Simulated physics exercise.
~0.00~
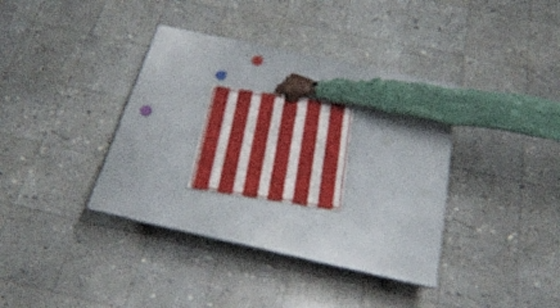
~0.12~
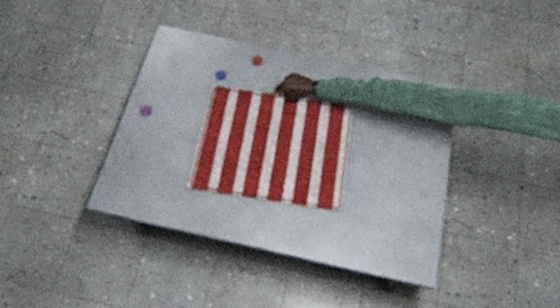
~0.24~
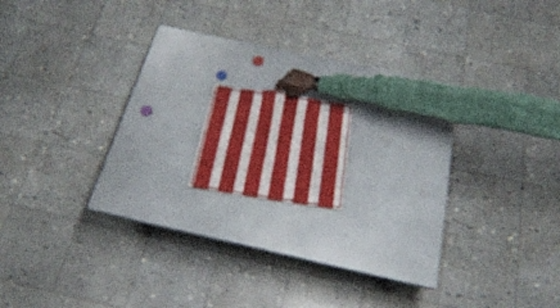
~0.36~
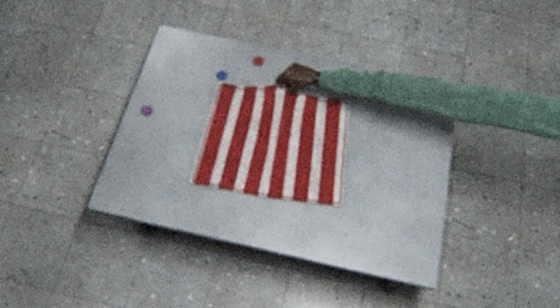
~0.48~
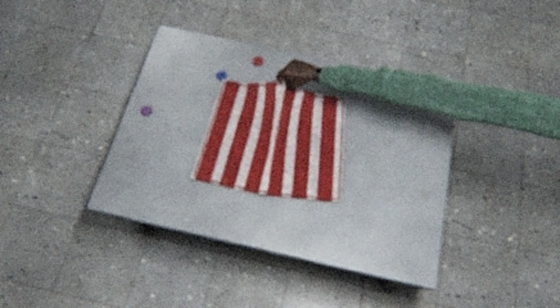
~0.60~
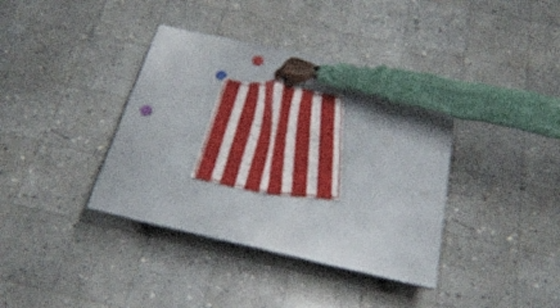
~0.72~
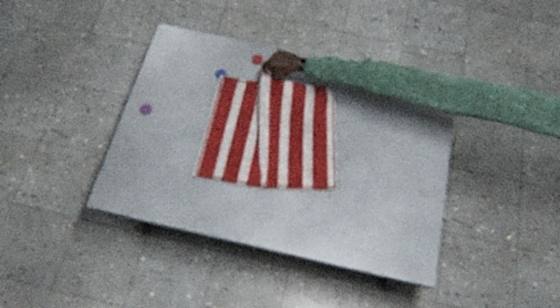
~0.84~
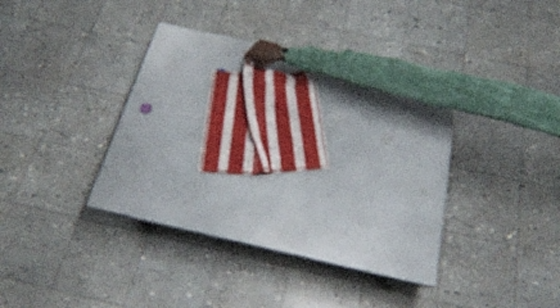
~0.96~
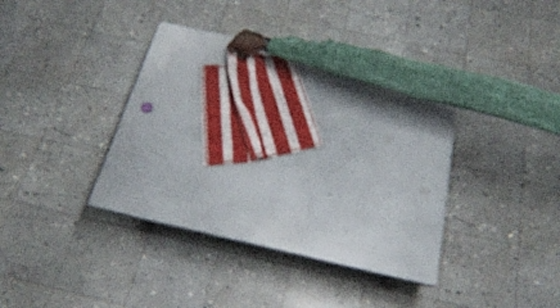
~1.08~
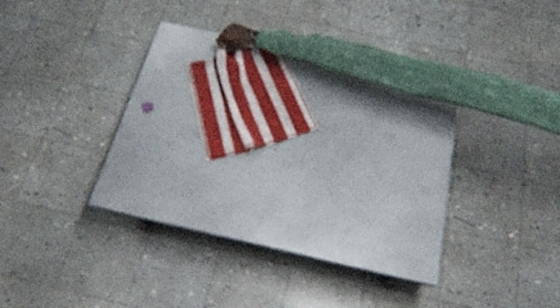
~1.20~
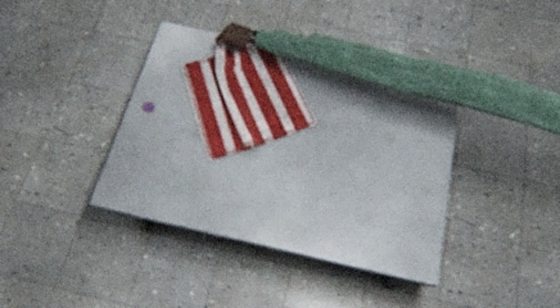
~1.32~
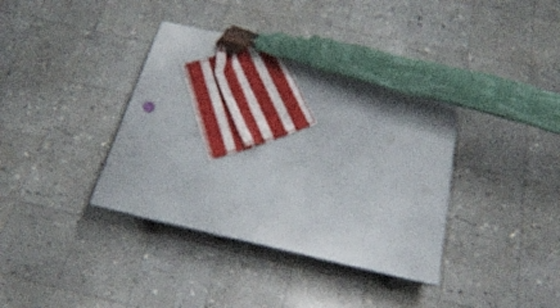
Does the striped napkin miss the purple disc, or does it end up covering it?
It misses the purple disc, which stays in view to the left of the cloth, while the blue and red ones are hidden under it.
